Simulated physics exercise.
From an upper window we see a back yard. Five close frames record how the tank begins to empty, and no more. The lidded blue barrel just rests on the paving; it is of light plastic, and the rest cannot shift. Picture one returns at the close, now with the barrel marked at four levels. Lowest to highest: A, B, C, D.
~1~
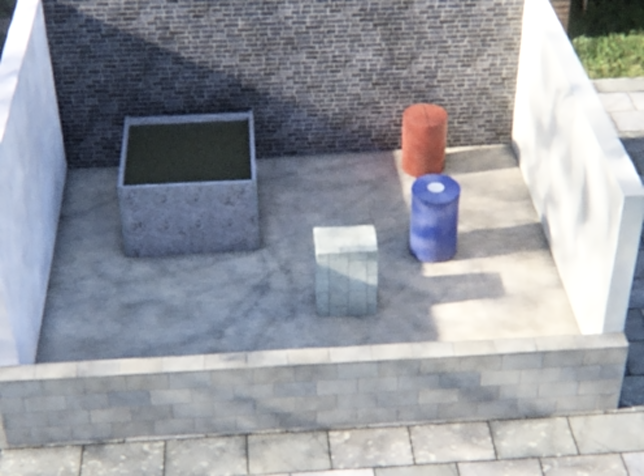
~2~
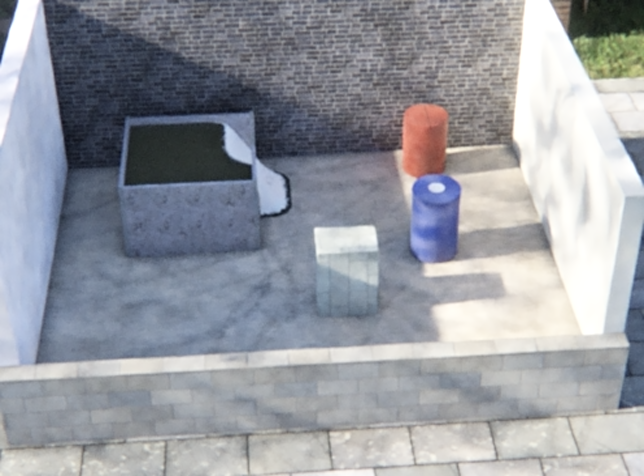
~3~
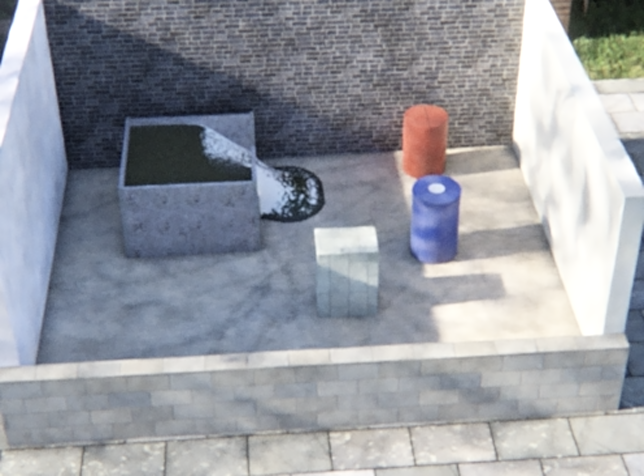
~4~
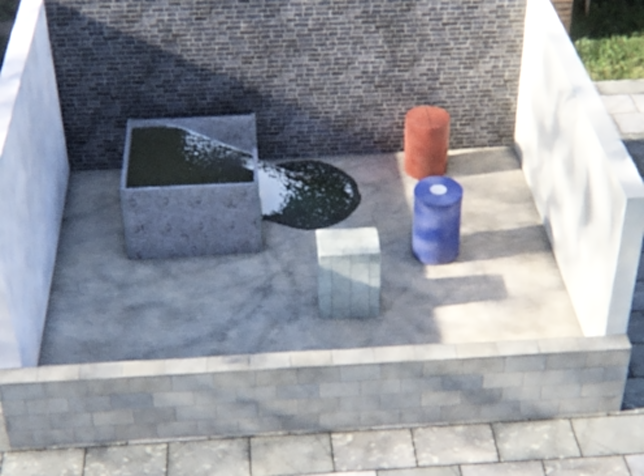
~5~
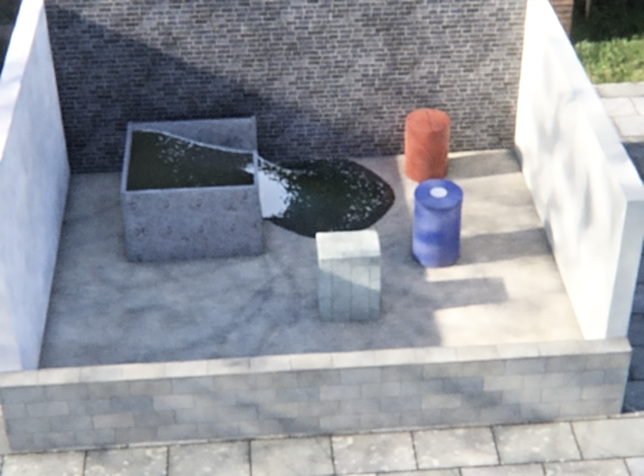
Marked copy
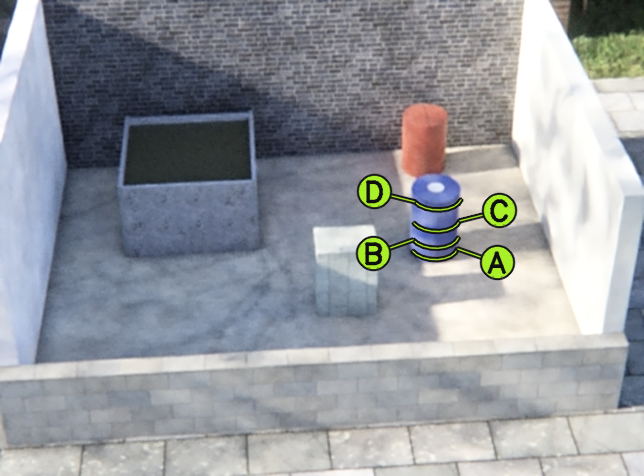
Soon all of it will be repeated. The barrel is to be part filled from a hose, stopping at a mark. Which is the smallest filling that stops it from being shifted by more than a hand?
That is mark C.
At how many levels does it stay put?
Two.
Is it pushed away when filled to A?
Yes.
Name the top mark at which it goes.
It is B.
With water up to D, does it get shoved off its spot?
No.
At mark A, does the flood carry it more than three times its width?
Yes, clearly.
On the marked copy, A at (437, 259); B at (438, 248); C at (439, 231); D at (440, 209); from the bottom up A, B, C, D.
For mark A, it is pushed about 7 times its own width away.
For mark B, it is pushed about its own width away.
For mark C, it does not move.
For mark D, it does not move.
